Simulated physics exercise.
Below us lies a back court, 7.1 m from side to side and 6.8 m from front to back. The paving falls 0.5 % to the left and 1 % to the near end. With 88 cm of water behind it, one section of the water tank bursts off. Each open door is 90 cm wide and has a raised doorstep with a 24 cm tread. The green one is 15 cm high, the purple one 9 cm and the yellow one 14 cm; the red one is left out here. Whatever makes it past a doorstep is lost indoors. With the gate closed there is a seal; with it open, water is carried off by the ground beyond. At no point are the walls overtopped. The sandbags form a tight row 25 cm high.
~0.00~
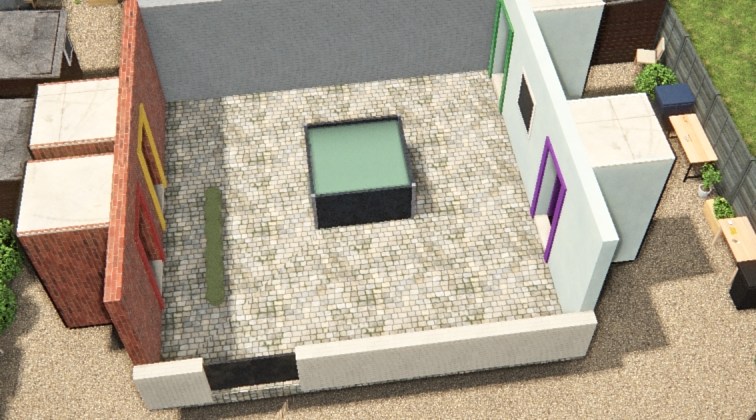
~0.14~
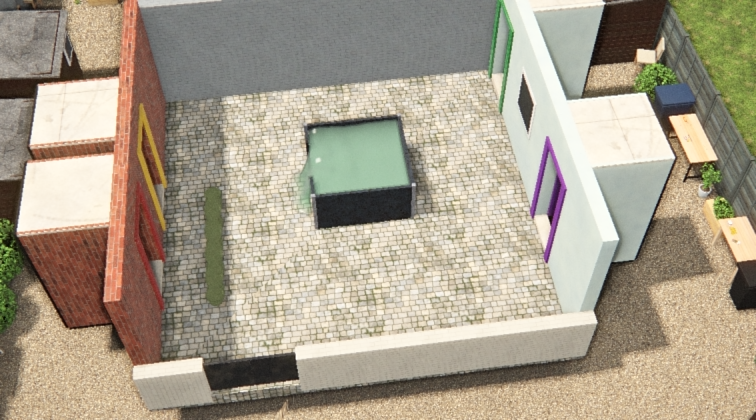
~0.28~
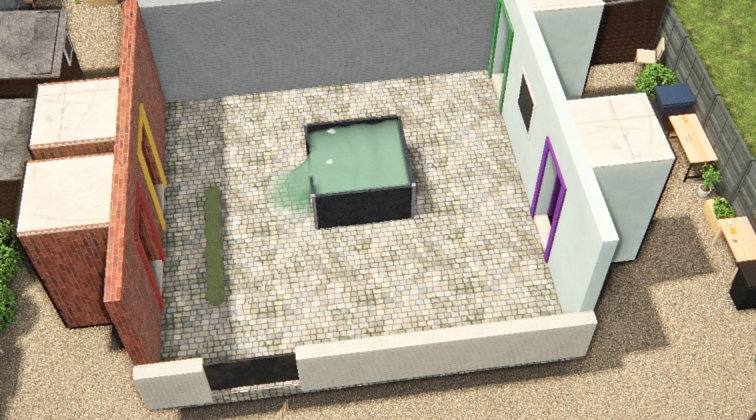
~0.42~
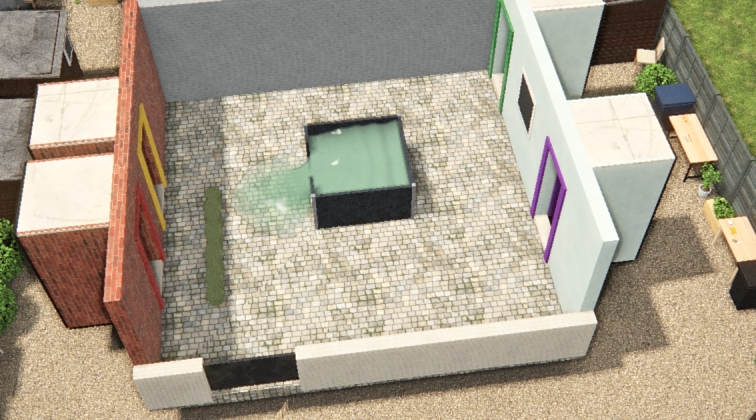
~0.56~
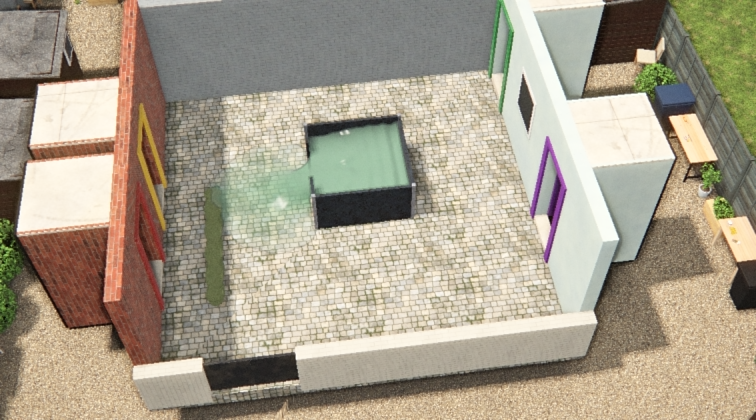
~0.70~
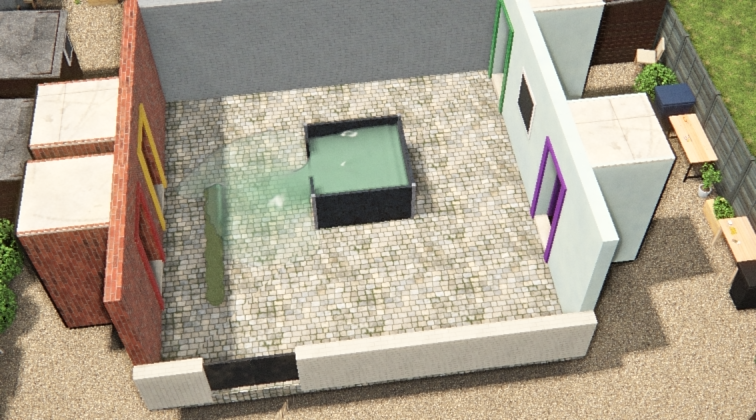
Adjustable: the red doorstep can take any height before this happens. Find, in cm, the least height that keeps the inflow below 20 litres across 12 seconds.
The least height is about 8.5 cm.
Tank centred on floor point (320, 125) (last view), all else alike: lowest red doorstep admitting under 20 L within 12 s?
At least roughly 10.0 cm high.
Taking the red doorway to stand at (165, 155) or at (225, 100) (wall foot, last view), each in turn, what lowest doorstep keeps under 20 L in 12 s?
Minimums: Roughly 28 cm and 12.0 cm.
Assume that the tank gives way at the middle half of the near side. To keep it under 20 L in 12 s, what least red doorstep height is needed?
In that case about 7.5 cm.
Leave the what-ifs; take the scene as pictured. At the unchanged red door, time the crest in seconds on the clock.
Peak time: About 7.5 s.
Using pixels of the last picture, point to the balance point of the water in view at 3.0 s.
The balance point sits at roughly (281, 205).
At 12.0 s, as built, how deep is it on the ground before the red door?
The depth there is around 7.0 cm.
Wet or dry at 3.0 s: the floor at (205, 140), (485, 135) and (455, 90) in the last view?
1: Awash; 2: Unwetted; 3: Unwetted.
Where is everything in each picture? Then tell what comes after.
Still water, 88 cm deep, in the water tank at (358, 157); the red door at (151, 251) is dry, in the first frame.
The gap is at (313, 180), the front 0.4 m out at (297, 207); the back of the water tank holds 88 cm, in the second frame.
Water pours out at (313, 181) and has run 0.9 m, to (269, 205); about 14 cm deep outside, 88 cm at the back, in the third frame.
Water pours out at (313, 182) and has run 1.6 m, to (235, 204); about 9 cm deep outside, 81 cm at the back, in the fourth frame.
Water pours out at (313, 182) and has run 2.0 m, to (211, 193); about 7 cm deep outside, 74 cm at the back, in the fifth frame.
Water pours out at (313, 182) and has run 2.6 m, to (183, 186); about 5 cm deep outside, 76 cm at the back; the red door at (151, 251), 3.4 m from the gap, is still 1.2 m from the nearest water, in the sixth frame.
After 1.4 s water covers 25 % of the floor, deepest (40 cm) near (302, 190); it has not reached the red door.
After 3.0 s water covers 40 % of the floor, deepest (32 cm) near (183, 105); 7 cm at the red door, 0 litres in over its 11 cm doorstep.
After 12.0 s water covers 95 % of the floor, deepest (12 cm) near (445, 353); 7 cm at the red door, 5 litres in over its 11 cm doorstep.
At the red door as built, the water arrived by 1.5 s and peaked near 12 cm at 7.4 s.
Run again over the same 12 s with other heights there, 29 litres in over 7.5 cm, 9 litres over 10 cm. The limit of 20 litres is kept from about 8.5 cm up.
